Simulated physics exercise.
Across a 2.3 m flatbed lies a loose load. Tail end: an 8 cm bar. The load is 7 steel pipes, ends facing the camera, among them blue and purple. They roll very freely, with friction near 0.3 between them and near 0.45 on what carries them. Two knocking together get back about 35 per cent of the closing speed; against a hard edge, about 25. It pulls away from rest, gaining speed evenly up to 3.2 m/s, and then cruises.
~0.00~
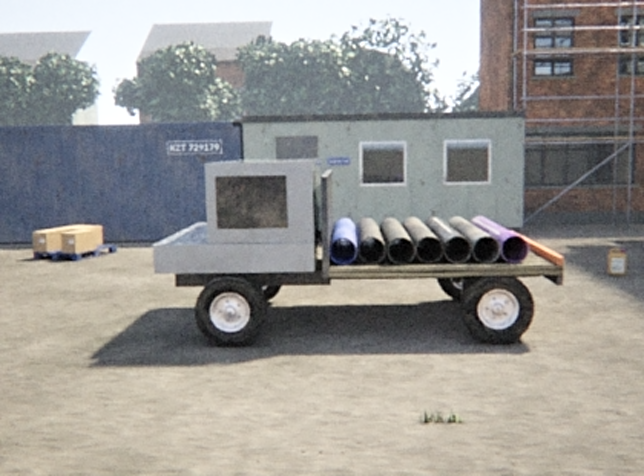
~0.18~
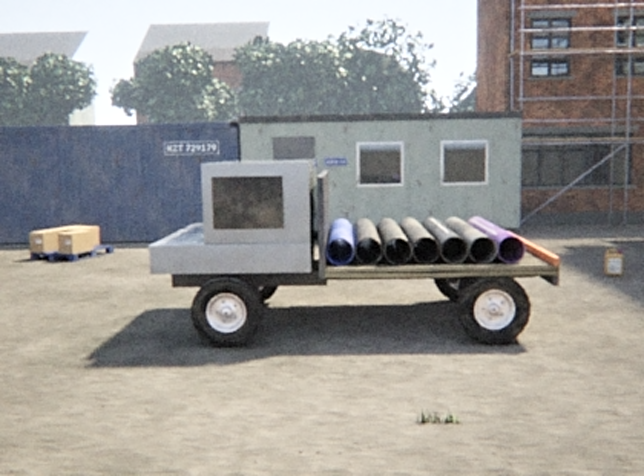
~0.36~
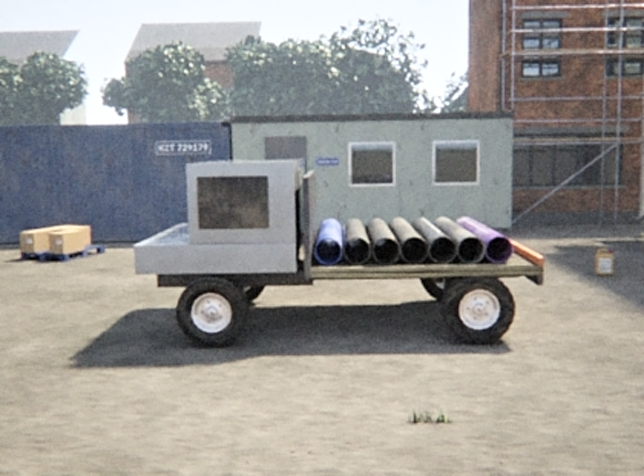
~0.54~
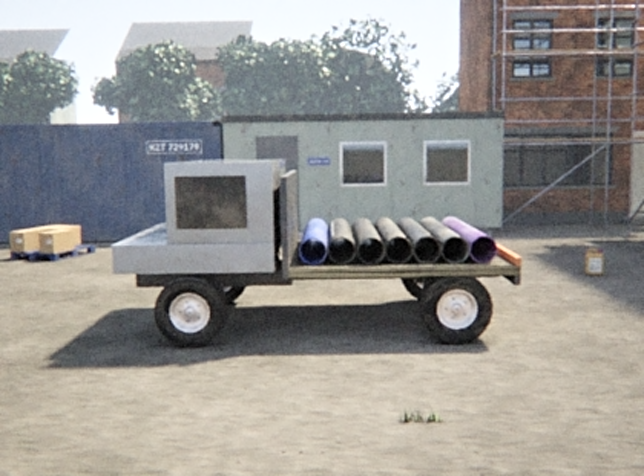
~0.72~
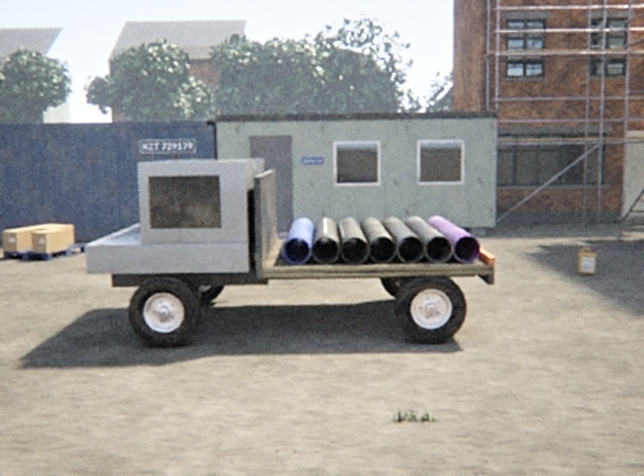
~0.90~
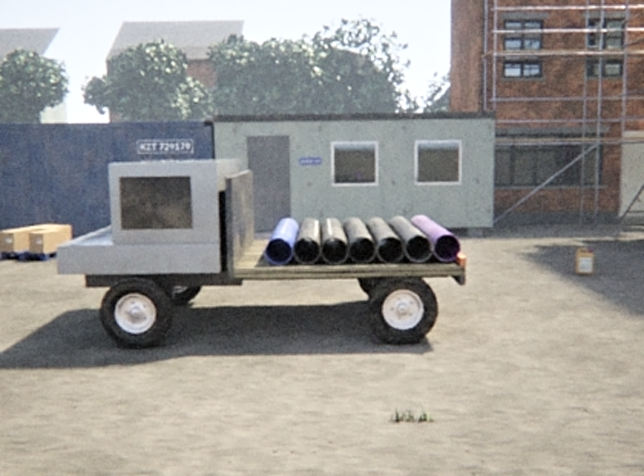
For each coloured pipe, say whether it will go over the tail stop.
In the end blue is staying aboard. Purple is staying aboard.
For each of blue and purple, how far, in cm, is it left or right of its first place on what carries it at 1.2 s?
Rightward shift: Blue 30 cm, purple 30 cm.
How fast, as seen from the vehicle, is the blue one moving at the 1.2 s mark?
The speed is close to 0.0 m/s.
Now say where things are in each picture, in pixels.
The first frame shows blue (343, 252), purple (515, 249); tail bar at (561, 261); speed 0.0 m/s; 7 of the 7 make up the bottom layer on the bed.
The second frame shows blue (340, 252), purple (511, 250); tail bar at (557, 262); speed 0.2 m/s.
The third frame shows blue (328, 252), purple (499, 249); tail bar at (541, 261); speed 0.6 m/s.
The fourth frame shows blue (313, 252), purple (483, 249); tail bar at (519, 261); speed 0.9 m/s.
The fifth frame shows blue (297, 251), purple (467, 249); tail bar at (492, 261); speed 1.3 m/s.
The sixth frame shows blue (279, 252), purple (447, 248); tail bar at (463, 262); speed 1.6 m/s.
Then, 1.2 s in, blue is on the bed, 180 cm from the bar; purple is on the bed, 10 cm from the bar; 0 of 7 are off.
In the end (1.6 s), blue is on the bed, 180 cm from the bar; purple is on the bed, 10 cm from the bar; 0 of 7 are off.
